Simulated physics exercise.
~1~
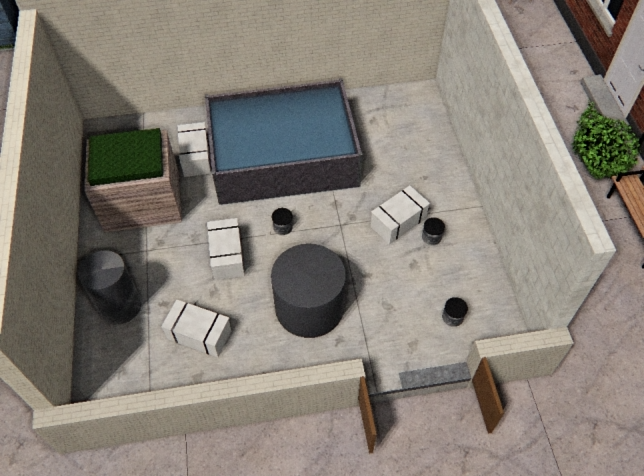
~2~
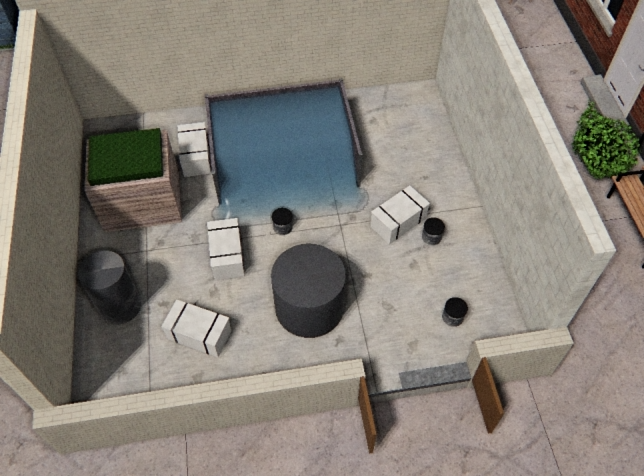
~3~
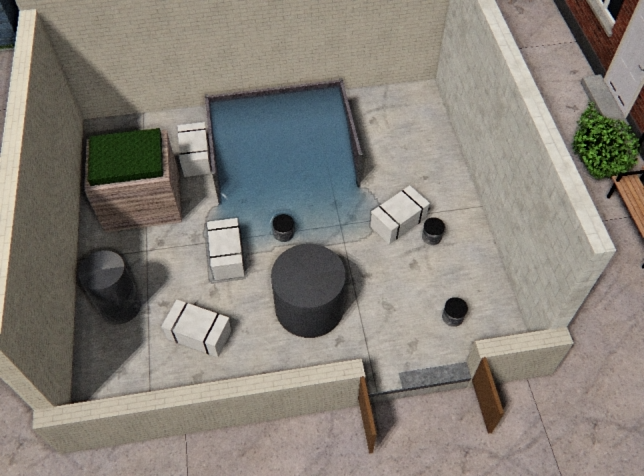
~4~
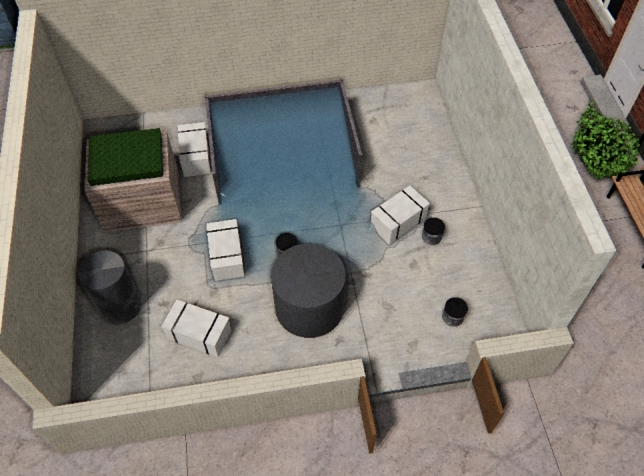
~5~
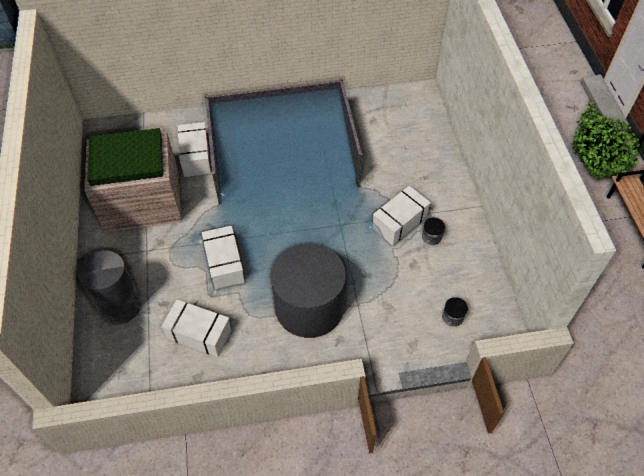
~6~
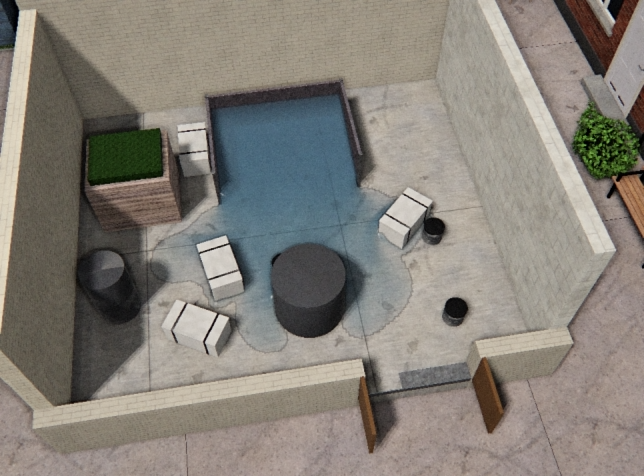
Blue water spreading from an opened tank across a walled court, carrying a black pail behind a dark cylinder and nudging white boxes.
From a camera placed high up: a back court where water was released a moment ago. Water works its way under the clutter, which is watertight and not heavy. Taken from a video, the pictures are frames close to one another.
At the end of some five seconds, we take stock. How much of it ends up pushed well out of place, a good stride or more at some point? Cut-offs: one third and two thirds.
Two thirds plus.
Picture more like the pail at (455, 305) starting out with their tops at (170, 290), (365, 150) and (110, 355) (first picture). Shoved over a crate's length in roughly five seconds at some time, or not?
The answers, in order, are displaced a stride, remains nearby and displaced a stride.
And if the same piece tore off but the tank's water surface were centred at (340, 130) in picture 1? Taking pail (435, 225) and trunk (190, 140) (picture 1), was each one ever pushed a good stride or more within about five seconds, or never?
One by one, the first went the full distance and the second came up short.
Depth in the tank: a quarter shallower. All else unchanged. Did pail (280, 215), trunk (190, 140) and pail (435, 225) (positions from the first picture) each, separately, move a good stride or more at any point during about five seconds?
Answers, in the order asked: Went past the threshold, stayed within the threshold, stayed within the threshold.
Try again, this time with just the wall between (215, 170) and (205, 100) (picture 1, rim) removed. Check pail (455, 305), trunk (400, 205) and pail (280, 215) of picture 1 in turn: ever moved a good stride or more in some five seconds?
The first: Never got that far; the second: Never got that far; the third: Never got that far.
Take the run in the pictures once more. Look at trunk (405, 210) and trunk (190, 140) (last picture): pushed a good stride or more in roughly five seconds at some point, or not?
Each in turn - got displaced / didn't go far.
A moment on, 2 of 7 are well off their spots; 1 afloat.
Next, 6 of 7 are well off their spots; 4 afloat.
Later, 6 of 7 are well off their spots; 4 afloat.
In the end, 6 of 7 are well off their spots, and 6 have been at some point; 4 afloat.
